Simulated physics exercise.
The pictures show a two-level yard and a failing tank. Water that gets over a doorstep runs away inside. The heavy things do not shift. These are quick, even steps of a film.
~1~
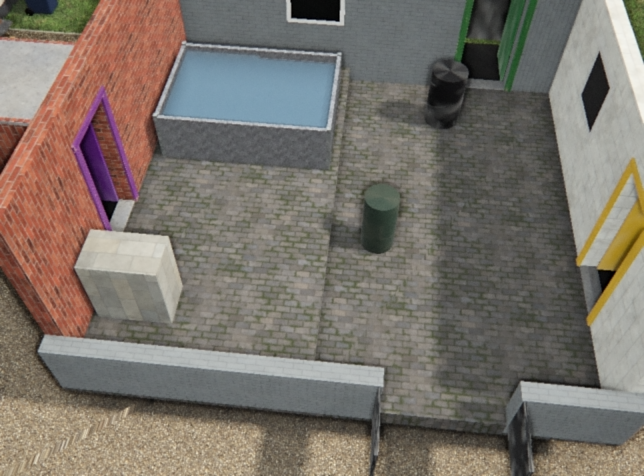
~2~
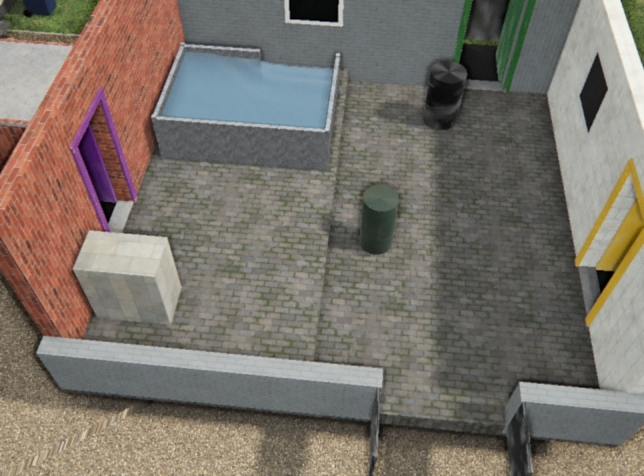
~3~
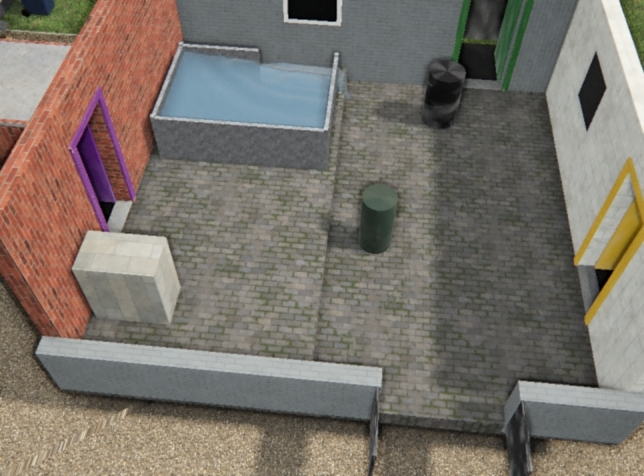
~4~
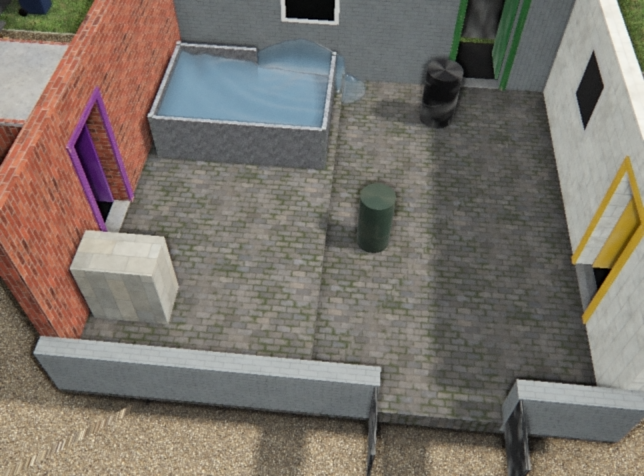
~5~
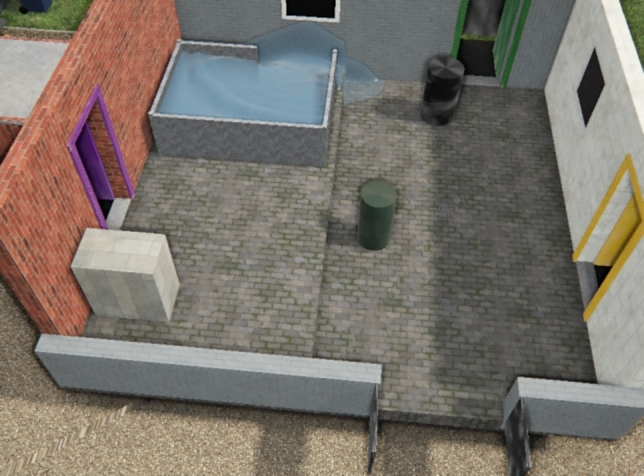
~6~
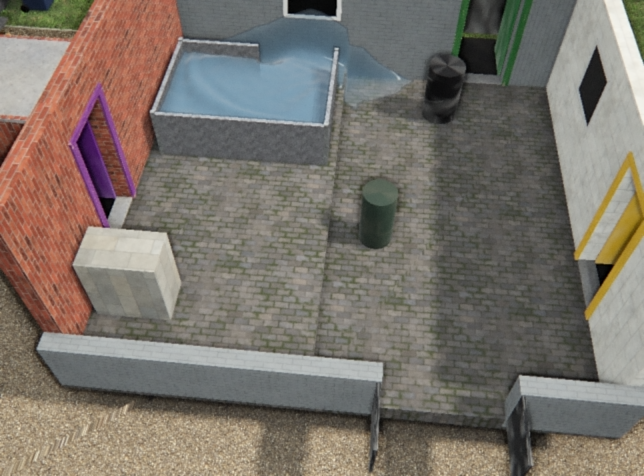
Water lies still in an open grey tank at the back left of a walled, paved yard, then drops slightly as a gap shows in the tank's far side. It surges up against the rear wall and pours out past the back right corner, spreading rightward across the paving to beside a black barrel.
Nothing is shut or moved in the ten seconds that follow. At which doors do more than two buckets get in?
One by one: The yellow door admits no more than that; the purple door admits no more than that; the green door lets in a lot.
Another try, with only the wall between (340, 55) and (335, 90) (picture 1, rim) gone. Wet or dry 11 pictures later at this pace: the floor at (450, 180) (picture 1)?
Verdict: Flooded.
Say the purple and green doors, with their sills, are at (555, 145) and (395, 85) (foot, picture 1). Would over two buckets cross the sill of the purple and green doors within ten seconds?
Then: The purple one floods, the green one passes that mark.
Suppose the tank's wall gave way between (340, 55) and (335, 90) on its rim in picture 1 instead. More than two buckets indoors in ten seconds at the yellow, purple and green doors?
One by one: Yellow door lets more in; purple door holds; green door lets more in.
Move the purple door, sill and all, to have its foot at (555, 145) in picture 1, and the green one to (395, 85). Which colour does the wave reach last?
Last comes the yellow door.
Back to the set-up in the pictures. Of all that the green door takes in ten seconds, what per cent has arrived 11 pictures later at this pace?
I make it 5 per cent.
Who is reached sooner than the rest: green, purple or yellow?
First comes the green one.
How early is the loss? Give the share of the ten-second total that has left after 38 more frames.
Some 35 per cent.
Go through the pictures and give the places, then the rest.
Still water in the open tank at (252, 88), in the first frame.
Water pours out on the open tank's far side and has run to a hidden place, in the second frame.
Water pours out on the open tank's far side and has run to a hidden place, in the third frame.
The front is at (359, 81), out from the gap on the open tank's far side, in the fourth frame.
Water pours out on the open tank's far side and has run to (382, 80), in the fifth frame.
Water pours out on the open tank's far side and has run to (409, 80), in the sixth frame.
A moment on, water covers 15 % of the floor; the yellow door not reached, the purple door not reached, the green door wet at the sill, nothing in.
Next, water covers 25 % of the floor; the yellow door not reached, the purple door wet at the sill, nothing in, the green door under two buckets in.
Then, water covers 55 % of the floor; the yellow door wet at the sill, nothing in, the purple door wet at the sill, nothing in, the green door over two buckets in.
Later, water covers 85 % of the floor; the yellow door wet at the sill, nothing in, the purple door wet at the sill, nothing in, the green door far over two buckets in.
In the end, water covers 90 % of the floor; the yellow door wet at the sill, nothing in, the purple door wet at the sill, nothing in, the green door far over two buckets in.
